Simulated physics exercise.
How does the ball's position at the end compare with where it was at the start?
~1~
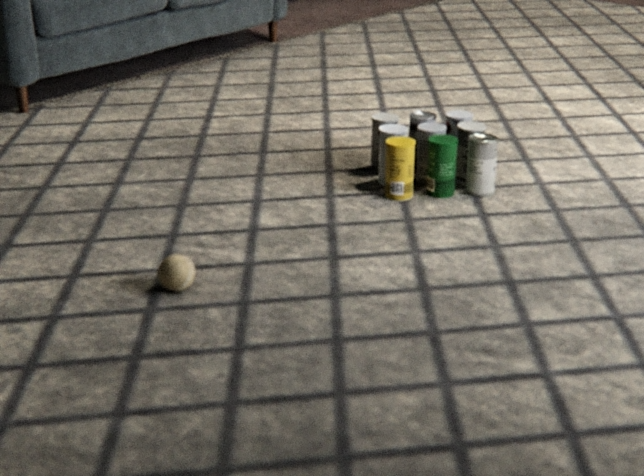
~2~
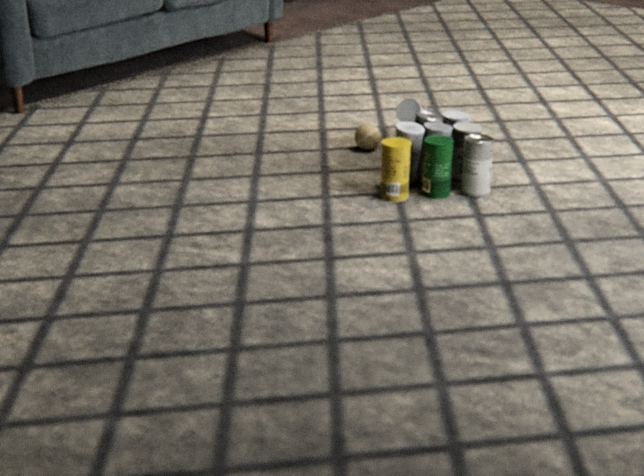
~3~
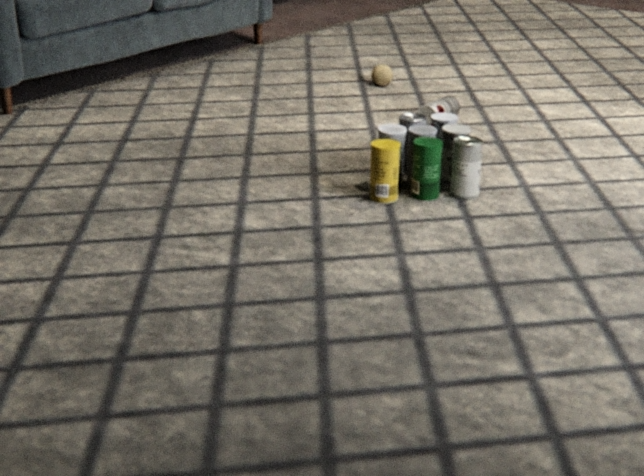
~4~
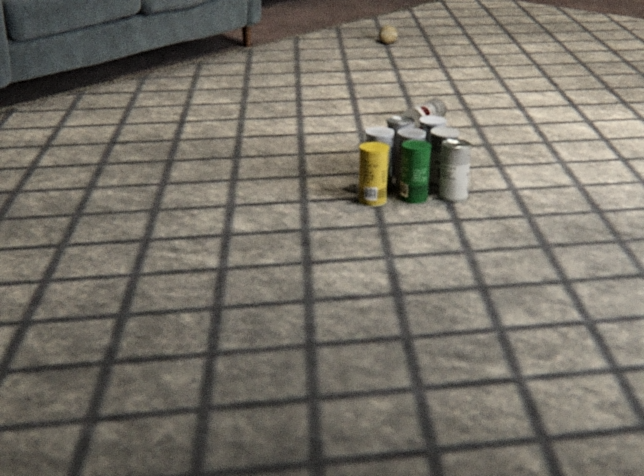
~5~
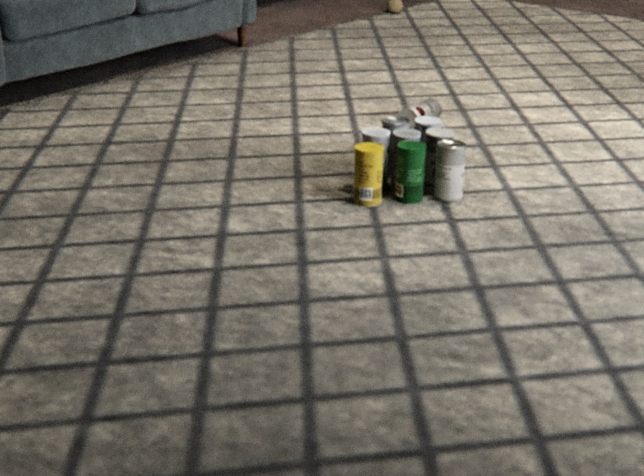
At the start the ball was on the left, nearer to the viewer than the canisters, and by the end it was at the far edge of the carpet, well behind them at the top of the view.
